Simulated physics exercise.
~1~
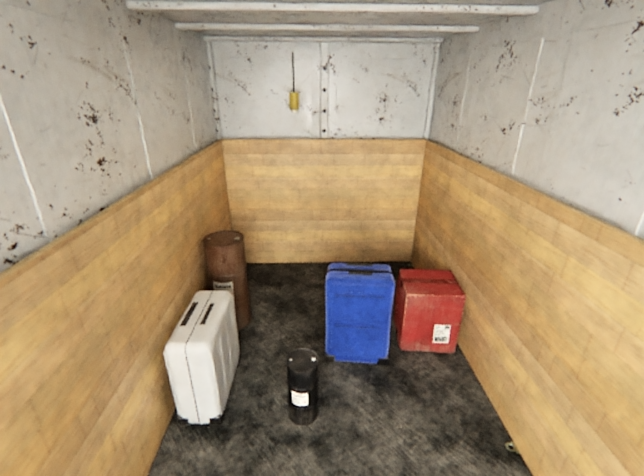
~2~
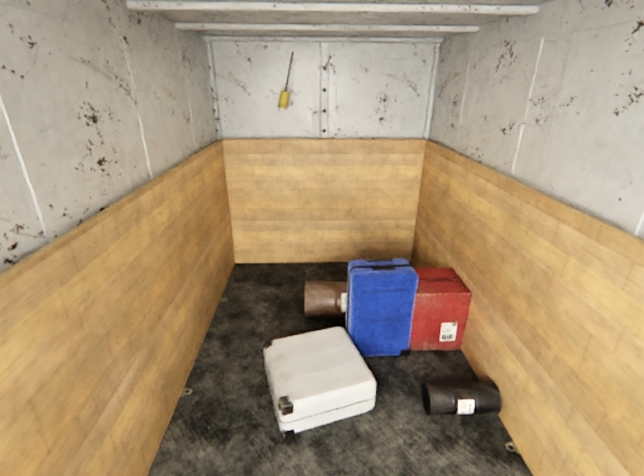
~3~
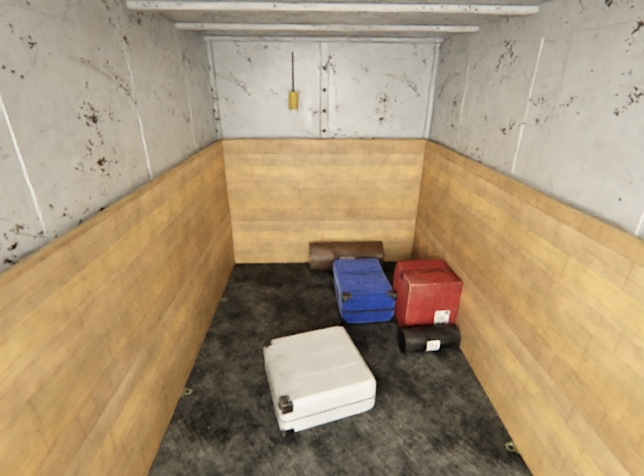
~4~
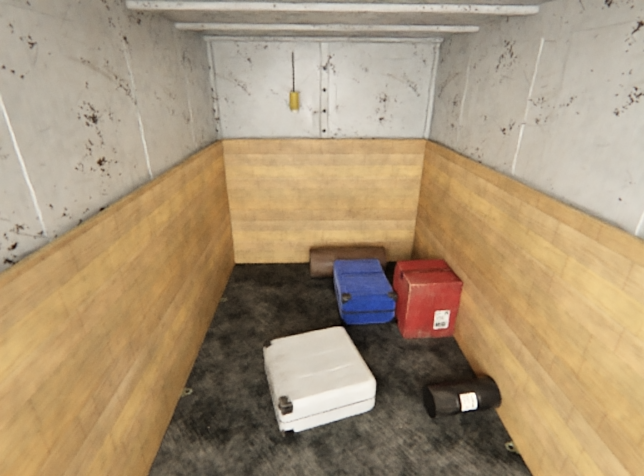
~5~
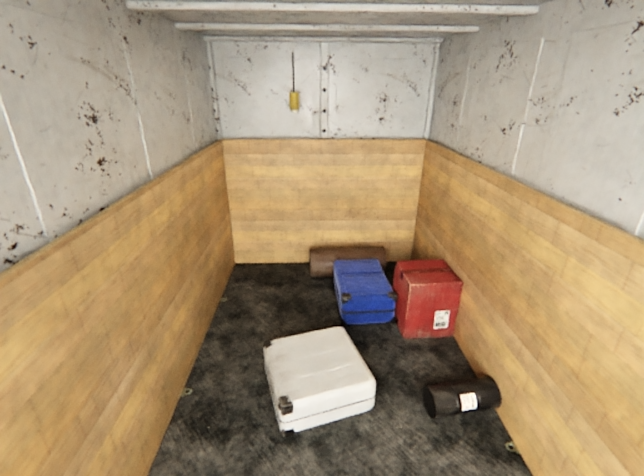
In the load bay of a van, a white case, black canister and brown drum topple and shift right, then the blue case falls over; the canister slides forward and rolls back, ending with four items lying down and only the red box upright.
